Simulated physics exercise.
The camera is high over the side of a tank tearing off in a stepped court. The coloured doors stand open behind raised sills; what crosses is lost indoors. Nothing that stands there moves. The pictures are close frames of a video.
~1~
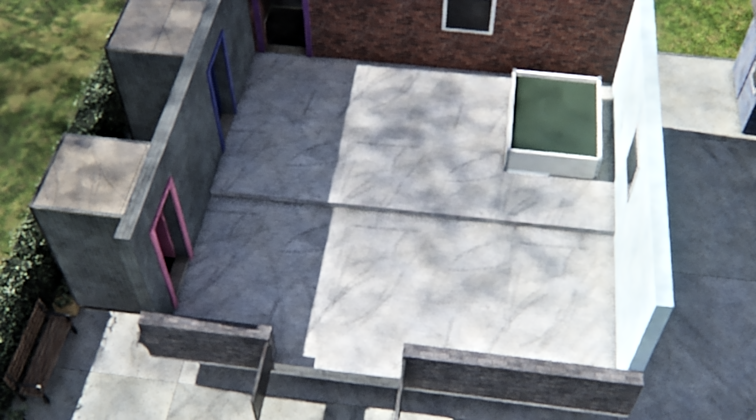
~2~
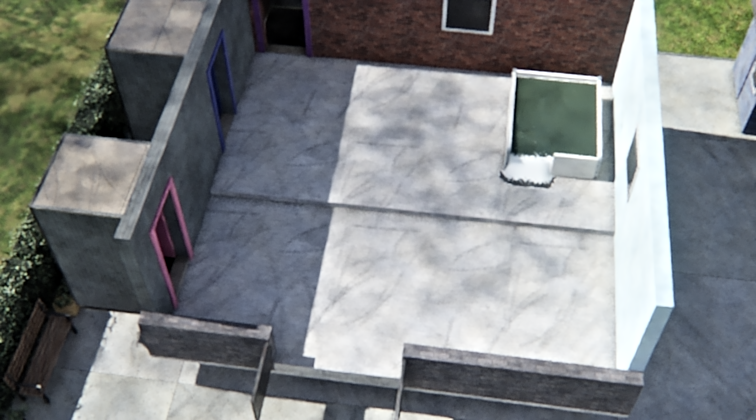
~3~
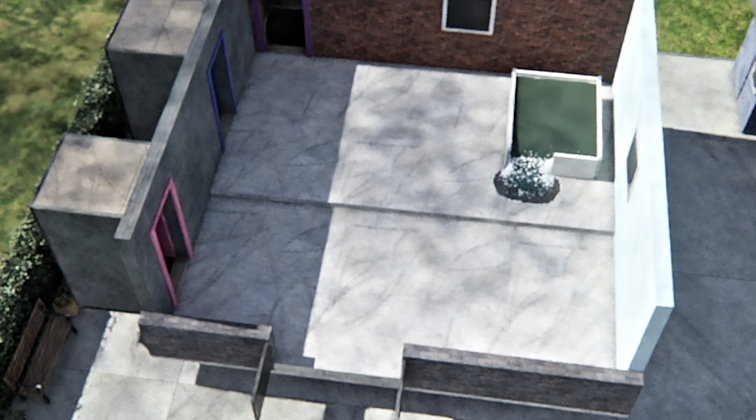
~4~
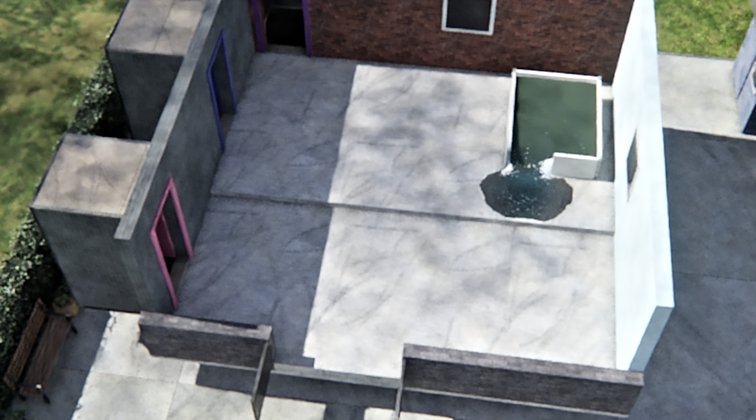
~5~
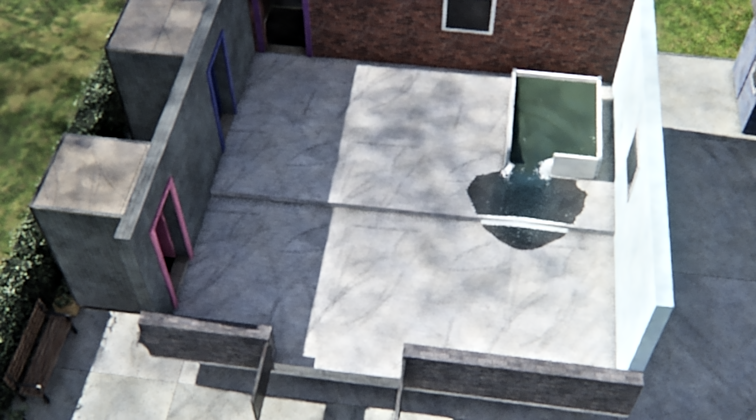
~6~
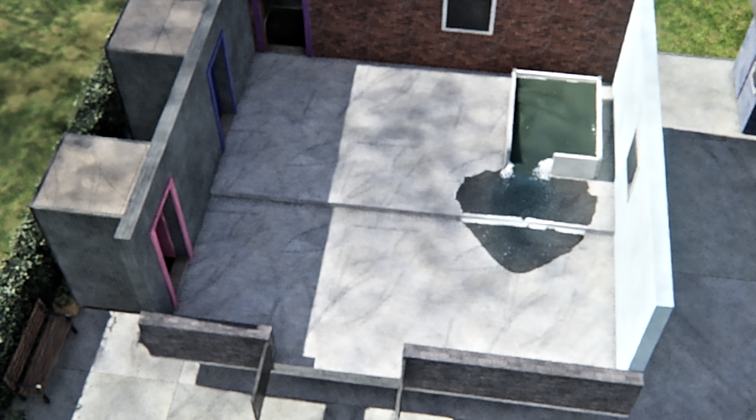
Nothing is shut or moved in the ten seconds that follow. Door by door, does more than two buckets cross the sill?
One by one: The pink door stays under that; the purple door stays under that; the blue door stays under that.
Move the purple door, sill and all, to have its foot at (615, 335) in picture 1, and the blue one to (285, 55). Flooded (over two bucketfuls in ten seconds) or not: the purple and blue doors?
One by one: Purple door floods; blue door takes less.
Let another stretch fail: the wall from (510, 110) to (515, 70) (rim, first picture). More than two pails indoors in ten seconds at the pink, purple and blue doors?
One by one: Pink door is under; purple door goes over; blue door takes more.
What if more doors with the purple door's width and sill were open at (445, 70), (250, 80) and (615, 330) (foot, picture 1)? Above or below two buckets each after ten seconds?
As listed: Is under, takes less, is over.
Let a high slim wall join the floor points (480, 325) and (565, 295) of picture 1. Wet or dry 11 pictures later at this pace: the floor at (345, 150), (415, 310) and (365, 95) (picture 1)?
In that order: Clear, flooded, not flooded.
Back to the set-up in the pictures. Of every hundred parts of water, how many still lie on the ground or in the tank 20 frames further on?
I make it 98 per cent.
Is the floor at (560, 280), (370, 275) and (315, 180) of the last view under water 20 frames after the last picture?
In turn: Under water, awash, no water.
A moment on, water covers 20 % of the floor; the pink door not reached, the purple door not reached, the blue door not reached.
Next, water covers 30 % of the floor; the pink door not reached, the purple door not reached, the blue door not reached.
Then, water covers 40 % of the floor; the pink door not reached, the purple door not reached, the blue door not reached.
Later, water covers 40 % of the floor; the pink door wet at the sill, nothing in, the purple door not reached, the blue door not reached.
In the end, water covers 50 % of the floor; the pink door wet at the sill, nothing in, the purple door not reached, the blue door not reached.
